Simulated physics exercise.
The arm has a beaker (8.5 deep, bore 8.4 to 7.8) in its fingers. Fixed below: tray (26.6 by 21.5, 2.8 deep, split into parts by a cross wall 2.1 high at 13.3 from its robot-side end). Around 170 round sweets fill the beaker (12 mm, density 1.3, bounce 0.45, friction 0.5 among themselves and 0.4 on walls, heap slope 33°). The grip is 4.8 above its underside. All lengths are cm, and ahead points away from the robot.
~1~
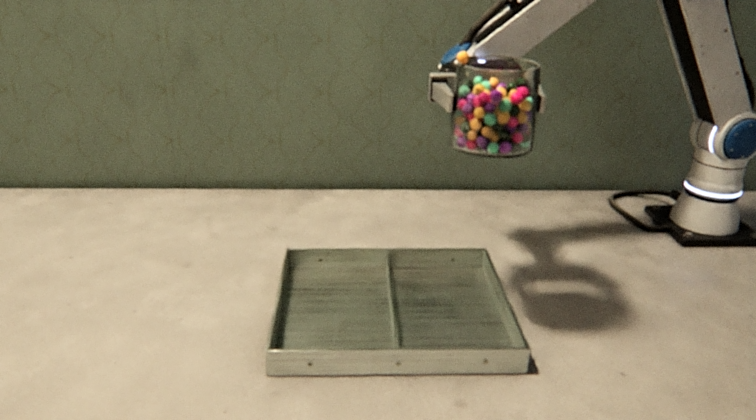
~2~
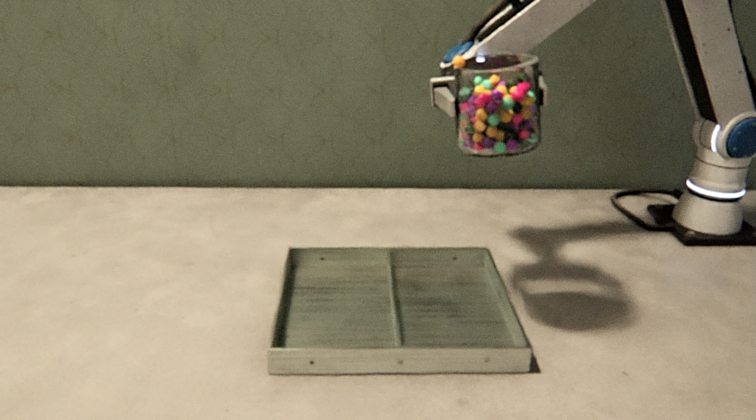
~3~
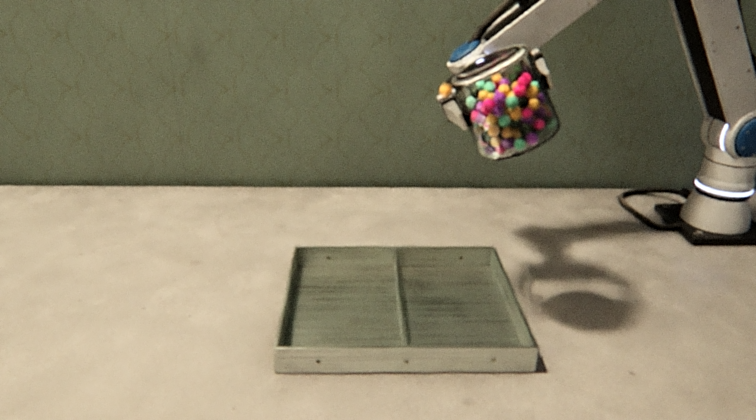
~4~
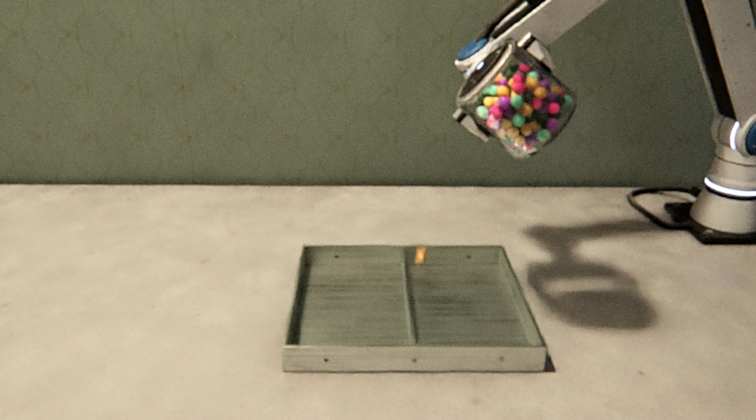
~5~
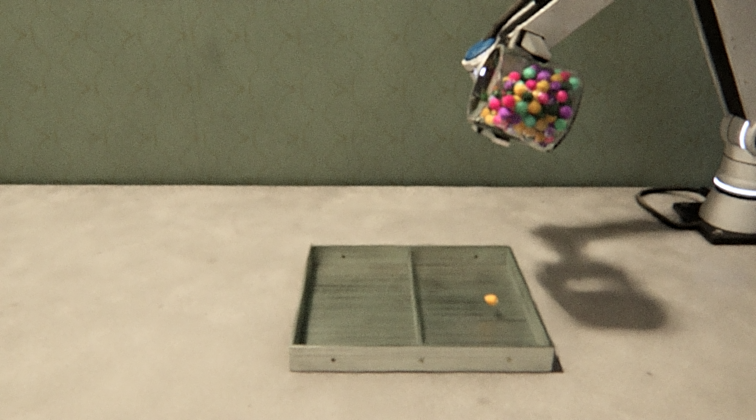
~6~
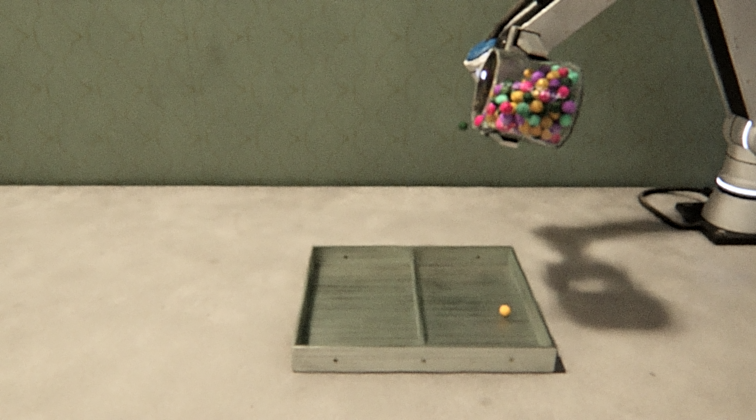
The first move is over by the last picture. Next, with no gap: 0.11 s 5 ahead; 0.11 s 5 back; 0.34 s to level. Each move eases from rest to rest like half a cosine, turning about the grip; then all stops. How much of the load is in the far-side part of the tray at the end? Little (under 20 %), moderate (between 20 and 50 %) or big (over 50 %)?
Share in the far-side part of the tray: Moderate (between 20 and 50 %).
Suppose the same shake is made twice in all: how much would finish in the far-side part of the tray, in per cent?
It would be near 50 per cent.
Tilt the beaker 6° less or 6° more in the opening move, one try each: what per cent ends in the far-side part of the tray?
About 25 and 45 per cent.
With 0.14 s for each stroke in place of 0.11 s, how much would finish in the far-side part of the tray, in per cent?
It would be near 20 per cent.
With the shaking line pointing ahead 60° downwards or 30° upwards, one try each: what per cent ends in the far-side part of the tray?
About 5 and 65 per cent.
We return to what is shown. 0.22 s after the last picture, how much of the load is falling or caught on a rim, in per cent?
About 35 per cent.
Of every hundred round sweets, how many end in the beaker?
About 50 per cent.
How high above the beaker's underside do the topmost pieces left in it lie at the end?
Some 5.5 cm.
Then, 0.22 s after the last picture, tilted 78° forward, highest piece 28 above the table; 111 in the beaker, 1 in the robot-side part, 1 in the far-side part, 60 in flight or on a rim.
Then, 0.45 s after the last picture, tilted 19° forward, highest piece 29 above the table; 86 in the beaker, 66 in the far-side part, 18 in the robot-side part, 1 on the table or floor, 2 in flight or on a rim.
Then, 0.76 s after the last picture, level, highest piece 28 above the table; 86 in the beaker, 62 in the far-side part, 18 in the robot-side part, 7 on the table or floor.
Then, 1.81 s after the last picture, level, highest piece 28 above the table; 86 in the beaker, 62 in the far-side part, 18 in the robot-side part, 7 on the table or floor.
Final count, 86 in the beaker, 62 in the far-side part, 18 in the robot-side part, 7 on the table or floor. That is 36 % in the far-side part of the tray.
